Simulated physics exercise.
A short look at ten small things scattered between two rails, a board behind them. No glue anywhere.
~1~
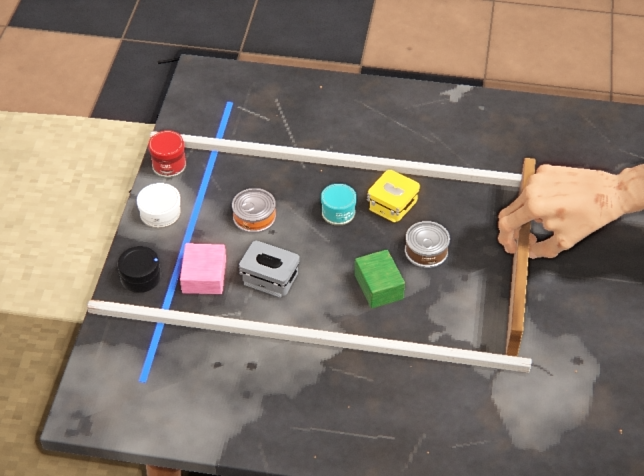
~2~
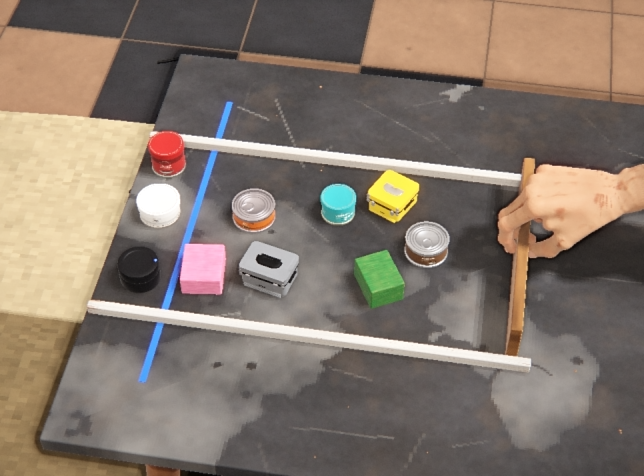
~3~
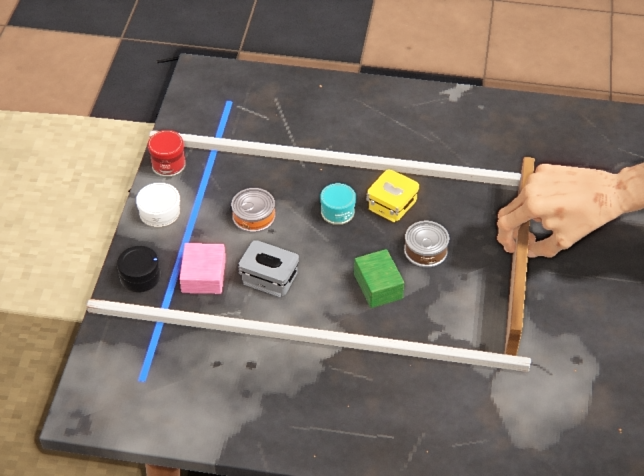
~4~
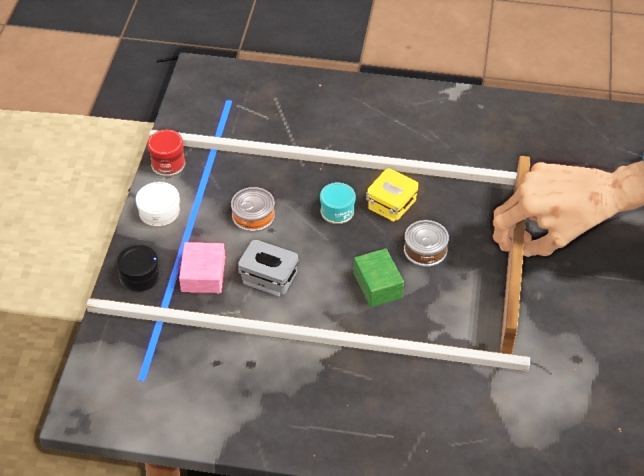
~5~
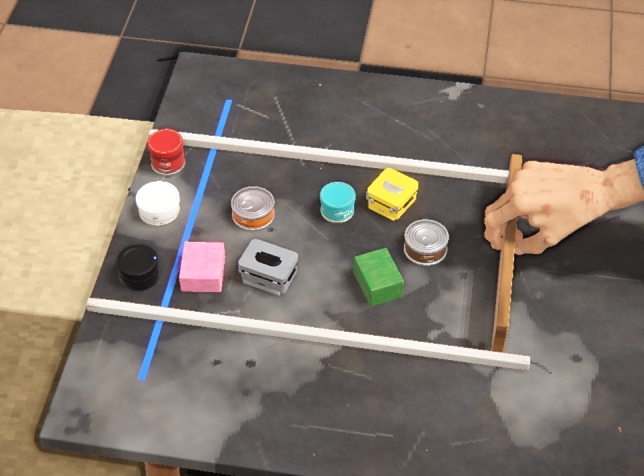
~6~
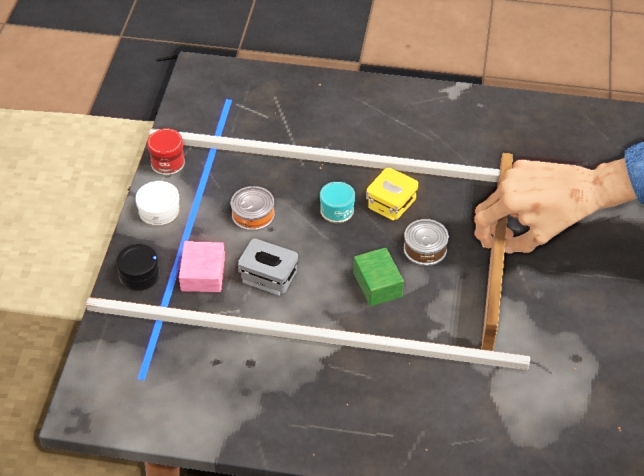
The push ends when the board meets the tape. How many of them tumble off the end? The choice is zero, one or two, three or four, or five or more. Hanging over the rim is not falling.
Here the number that fall off is three or four.
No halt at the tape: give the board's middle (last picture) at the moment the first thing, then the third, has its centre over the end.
About (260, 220), then (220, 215).
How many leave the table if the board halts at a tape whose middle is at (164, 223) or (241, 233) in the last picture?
The counts: 6 and 1.
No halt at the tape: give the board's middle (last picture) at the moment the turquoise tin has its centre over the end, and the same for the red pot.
Near (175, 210) and (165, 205).
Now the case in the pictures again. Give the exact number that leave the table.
In all, 3 of them.
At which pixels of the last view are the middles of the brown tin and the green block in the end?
Near (171, 211) and (164, 243).
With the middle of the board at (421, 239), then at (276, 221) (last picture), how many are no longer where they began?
At the one place 1, at the other 8.
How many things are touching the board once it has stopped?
It touches 3.
A little later, none off yet; red pot at rest near (167, 152); white tin at rest near (158, 204); black lid at rest near (138, 267).
Next, none off yet; red pot at rest near (167, 152); white tin shifted a little near (139, 201); black lid tilted a little near (79, 265).
When it is over, the number that fall off is three or four; down, pink block, black lid and white tin.
